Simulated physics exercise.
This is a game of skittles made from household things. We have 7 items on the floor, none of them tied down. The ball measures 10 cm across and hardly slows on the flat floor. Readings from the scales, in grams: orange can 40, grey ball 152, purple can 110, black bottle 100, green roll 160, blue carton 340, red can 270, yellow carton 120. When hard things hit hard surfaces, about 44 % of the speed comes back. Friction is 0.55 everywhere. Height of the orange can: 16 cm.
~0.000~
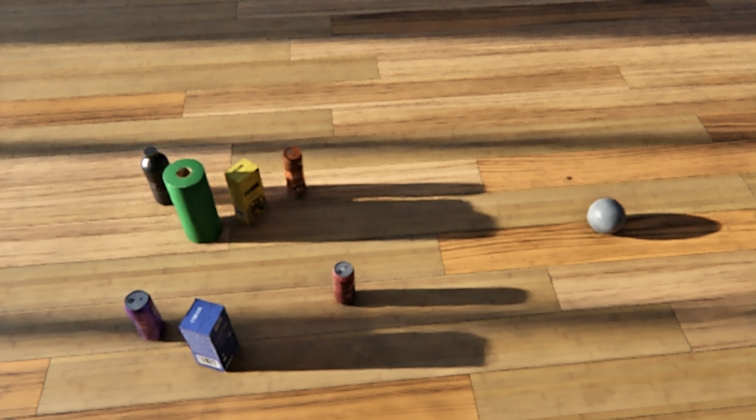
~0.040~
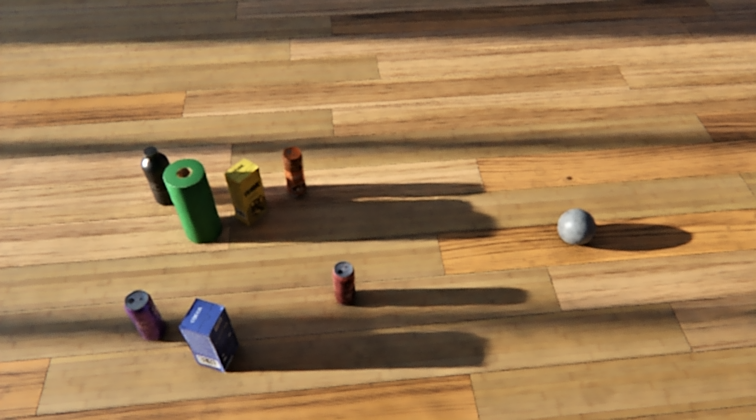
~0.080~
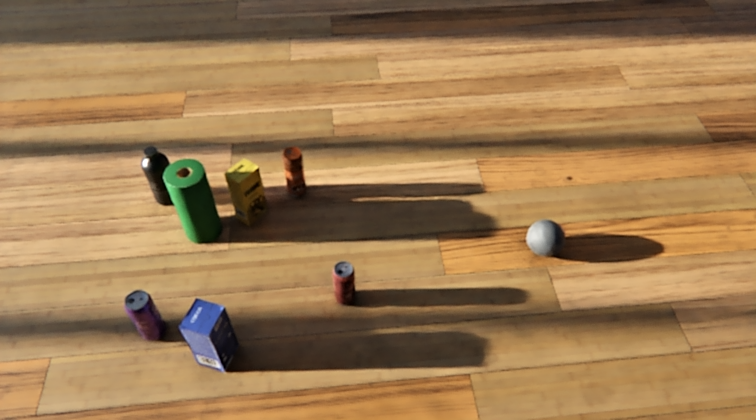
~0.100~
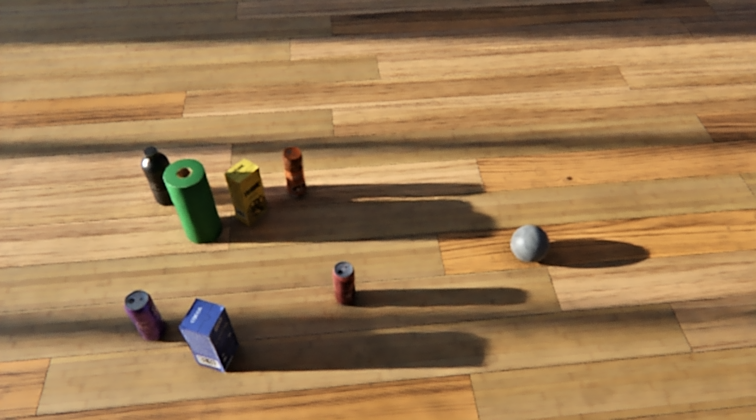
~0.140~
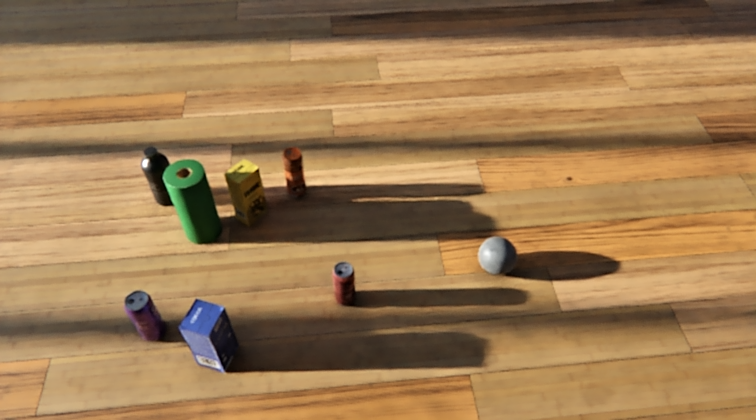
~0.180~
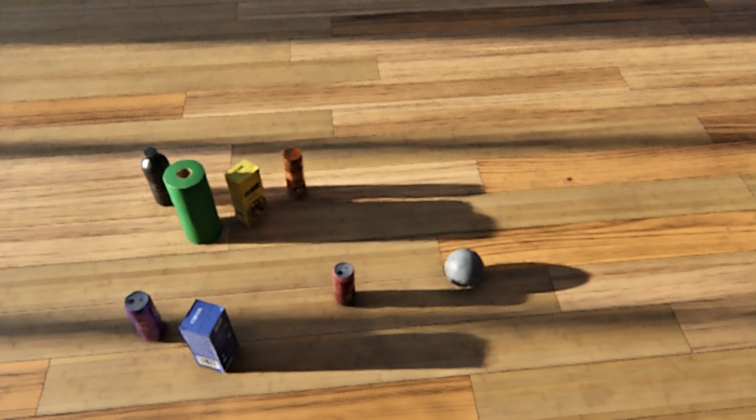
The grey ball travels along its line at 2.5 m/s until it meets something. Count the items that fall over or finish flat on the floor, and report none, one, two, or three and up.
Count: A single one.
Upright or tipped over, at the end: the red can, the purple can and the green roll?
Outcome noted - the red can ends up fallen, the purple can survives without falling, the green roll survives without falling.
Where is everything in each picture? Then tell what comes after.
In the first picture, ball has run 0 cm; grey ball (607, 216); orange can (295, 173); purple can (146, 316).
In the second picture, ball has run 10 cm; grey ball (577, 227); blue carton (211, 336).
In the third picture, ball has run 20 cm; grey ball (546, 238); yellow carton (247, 193).
In the fourth picture, ball has run 25 cm; grey ball (530, 244); green roll (195, 203).
In the fifth picture, ball has run 35 cm; grey ball (498, 256); red can (344, 285).
In the sixth picture, ball has run 45 cm; grey ball (465, 268); orange can (295, 174); purple can (146, 317).
After 0.48 s, ball has run 102 cm; grey ball near (278, 401); red can leaning 42°.
After 0.78 s, ball has run 152 cm; red can on its side.
After 1.18 s, ball has run 219 cm; red can on its side.
After 1.58 s, red can on its side.
By the end (1.8 s), tipped over on the floor, red can; the other 6 in place, give or take 8 cm. Seen from the same camera at the end, orange can near (295, 174), purple can near (146, 317).
